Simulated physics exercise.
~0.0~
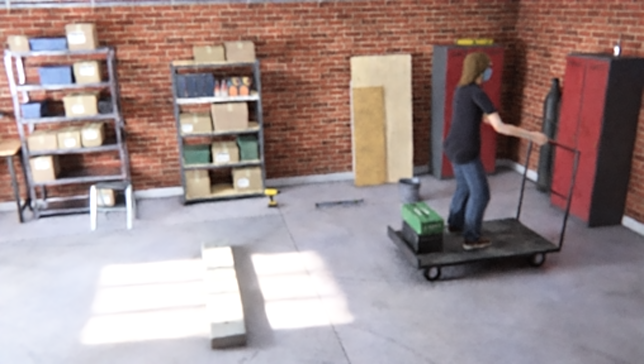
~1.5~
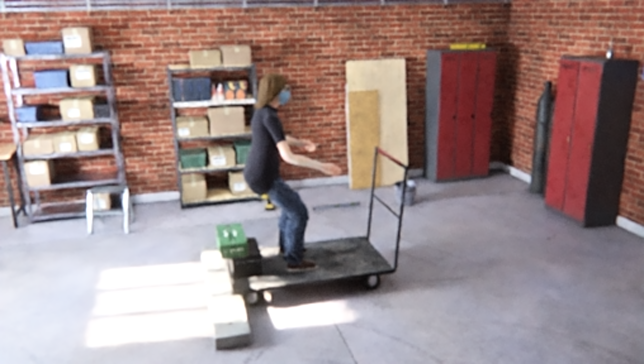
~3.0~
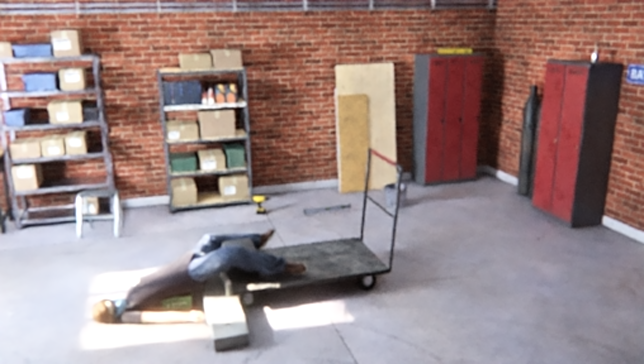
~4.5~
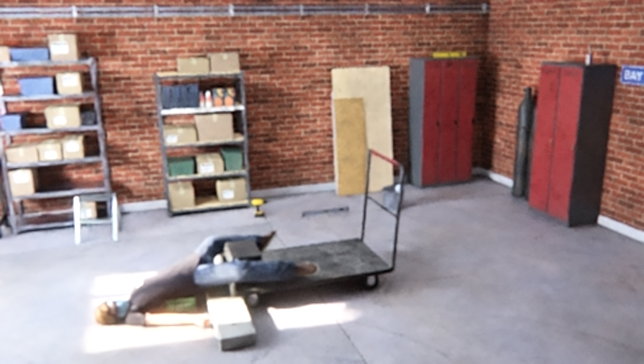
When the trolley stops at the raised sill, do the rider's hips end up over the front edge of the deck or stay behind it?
The rider's hips go over the front edge, and the person comes to rest sprawled across the sill with the legs trailing back onto the deck.
